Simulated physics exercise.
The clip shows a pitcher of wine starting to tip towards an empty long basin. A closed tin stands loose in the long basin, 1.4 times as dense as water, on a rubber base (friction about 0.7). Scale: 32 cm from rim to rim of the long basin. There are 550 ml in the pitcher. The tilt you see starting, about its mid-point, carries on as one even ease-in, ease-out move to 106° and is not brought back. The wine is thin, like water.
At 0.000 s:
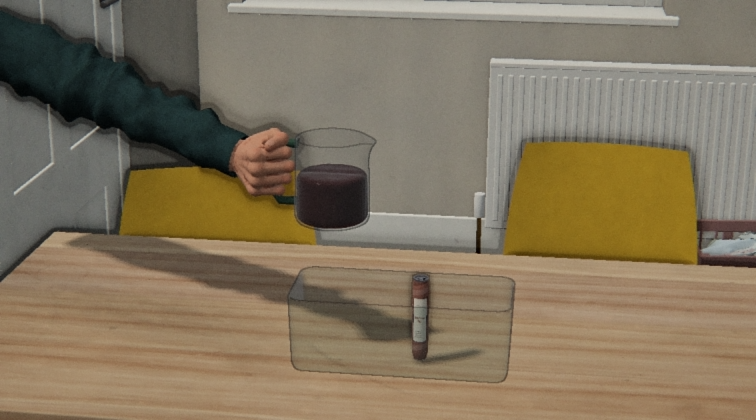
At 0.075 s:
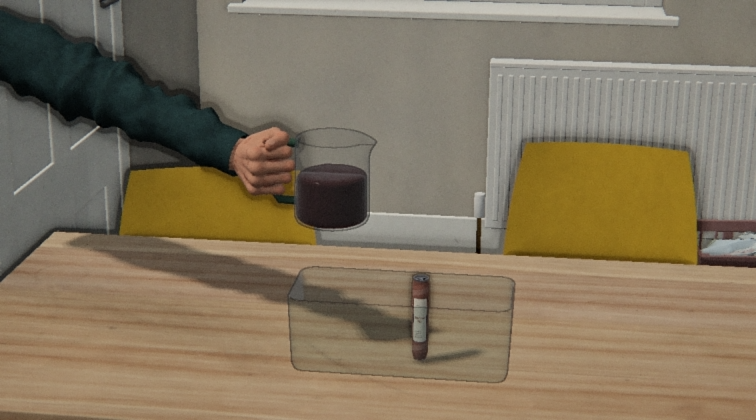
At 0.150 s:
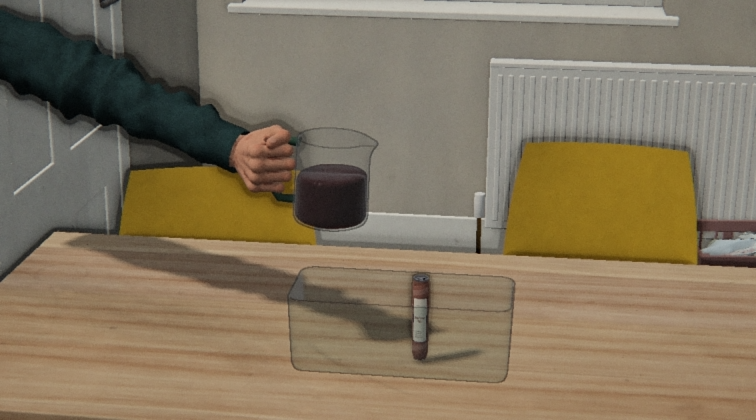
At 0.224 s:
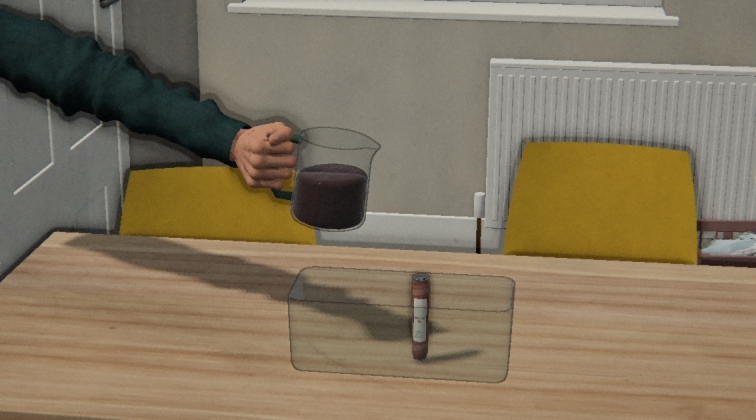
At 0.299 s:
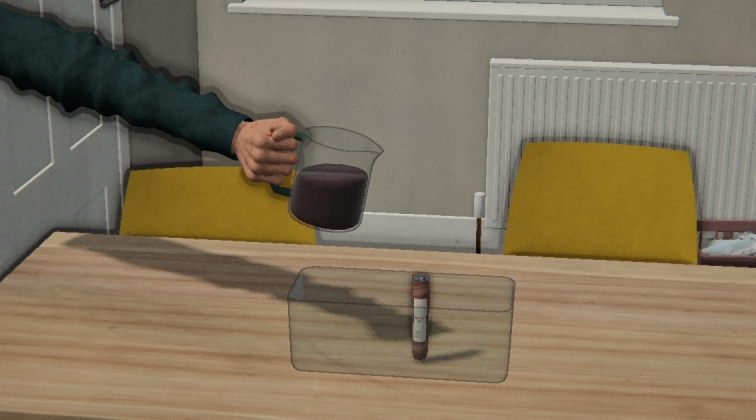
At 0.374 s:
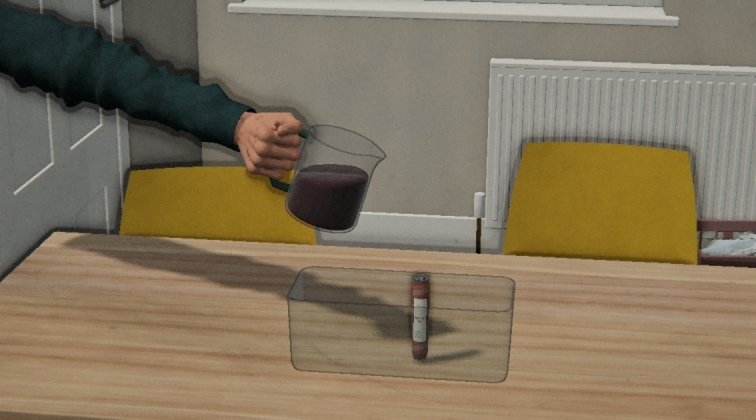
At the start, a hand in a dark green sleeve holds a clear pitcher of dark liquid upright above a wooden table, where a small reddish container stands in a clear basin. The hand then slowly tilts the pitcher slightly to the right, while the container and basin stay still.
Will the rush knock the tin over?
The tin topples.
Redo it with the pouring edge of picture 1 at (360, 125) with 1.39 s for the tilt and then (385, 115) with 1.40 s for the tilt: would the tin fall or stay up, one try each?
First it falls; then it stays up.
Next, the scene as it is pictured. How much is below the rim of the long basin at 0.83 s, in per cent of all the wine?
Some 0 per cent.
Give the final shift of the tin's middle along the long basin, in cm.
Some 6.5 cm.
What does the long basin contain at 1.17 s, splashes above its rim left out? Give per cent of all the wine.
Near 38 in a hundred.
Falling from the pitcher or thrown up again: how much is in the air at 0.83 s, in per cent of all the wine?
About 6 per cent.
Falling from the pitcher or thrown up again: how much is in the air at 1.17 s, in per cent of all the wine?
Some 24 per cent.
Then, 0.83 s in, the tilt is 68° and 94 per cent is still to pour; the tin stands where it began.
Then, 1.17 s in, the tilt is 99° and 38 per cent is still to pour; the tin stands where it began.
Then, 1.53 s in, the tilt is 106° and 4 per cent is still to pour; the tin lies on its side.
Then, 1.91 s in, the tilt is 106° and 0 per cent is still to pour; the tin lies on its side.
Finally, the tin lies on its side.
